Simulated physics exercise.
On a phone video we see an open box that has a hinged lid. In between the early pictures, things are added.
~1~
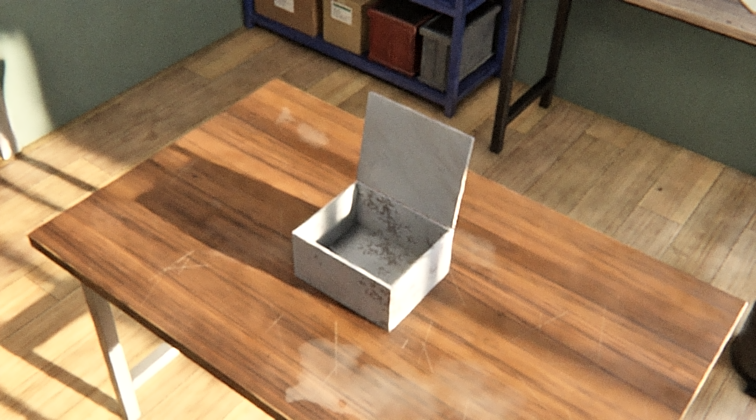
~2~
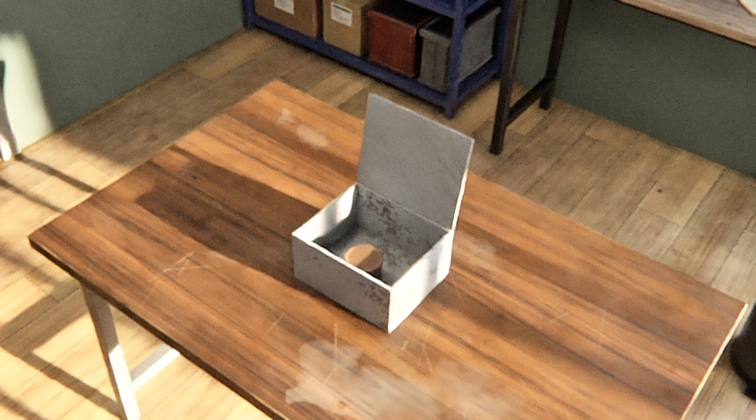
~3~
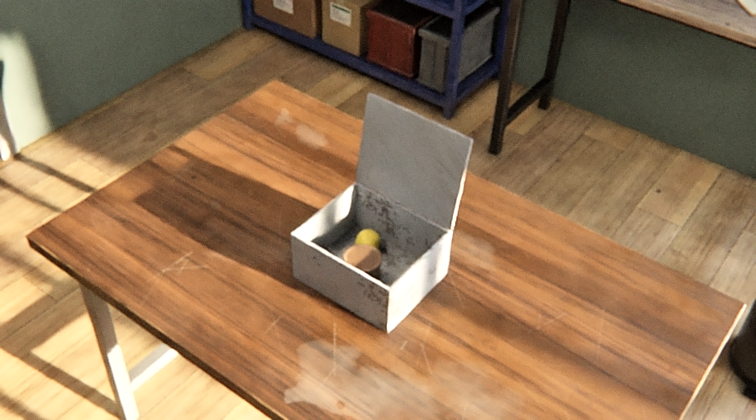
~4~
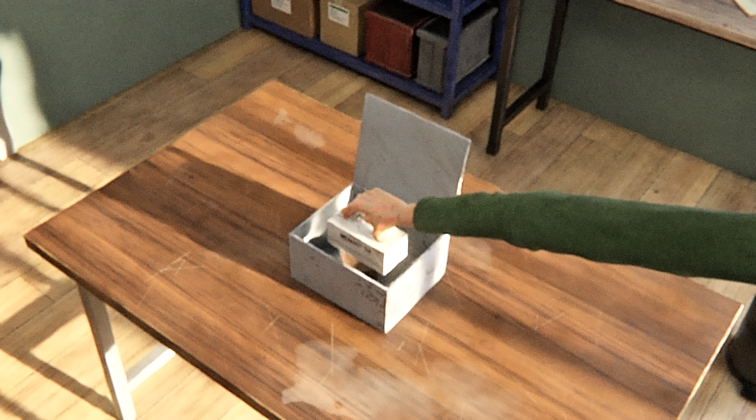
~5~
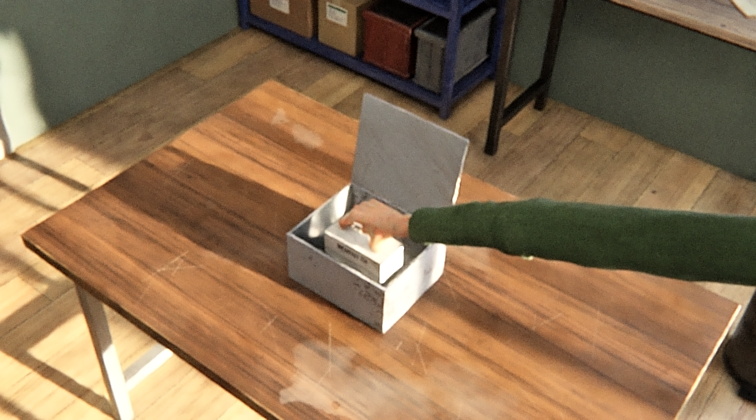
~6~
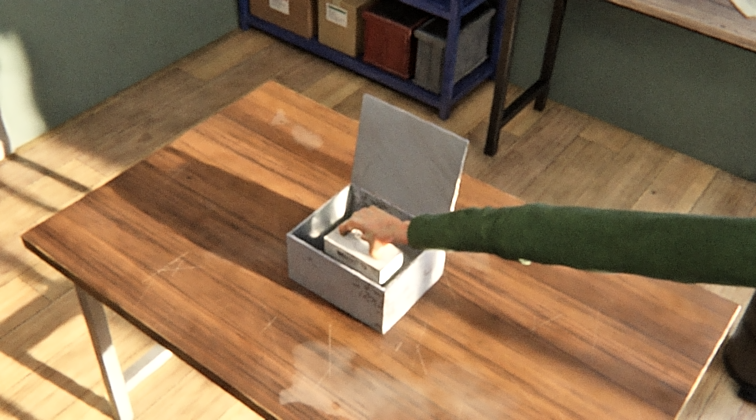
On a wooden table in a sunlit room, a gray box stands open and empty, its hinged lid raised. A round, brownish item appears inside, then a small yellow ball behind it. A green-sleeved arm reaches in from the right and lowers a white carton into the box, keeping its hand on top.
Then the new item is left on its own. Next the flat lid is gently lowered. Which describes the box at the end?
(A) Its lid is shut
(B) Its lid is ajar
The answer is B.
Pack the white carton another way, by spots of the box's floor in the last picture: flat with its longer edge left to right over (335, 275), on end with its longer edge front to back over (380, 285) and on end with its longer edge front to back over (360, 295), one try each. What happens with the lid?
Well, the first try leaves the lid standing open, the second leaves it standing open, and the third leaves it standing open.
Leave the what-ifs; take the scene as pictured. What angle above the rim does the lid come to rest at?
Roughly 14°.
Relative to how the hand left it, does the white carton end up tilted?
At the finish the white carton holds its orientation.
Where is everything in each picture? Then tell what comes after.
The last thing is not in view yet, in the first frame.
The last thing is not in view yet, in the second frame.
The last thing is not in view yet, in the third frame.
On its way; white carton (367, 238), in the fourth frame.
On its way; white carton (364, 248), in the fifth frame.
In place under the hand; white carton (363, 255), in the sixth frame.
Then, 1.30 s later than the last frame, lid 78° above the rim.
Then, 1.90 s later than the last frame, lid 36° above the rim.
Then, 3.40 s later than the last frame, lid 14° above the rim.
When it is over, lid 14° above the rim; all 3 as before. End places, in pixels of the last picture, white carton near (363, 257).
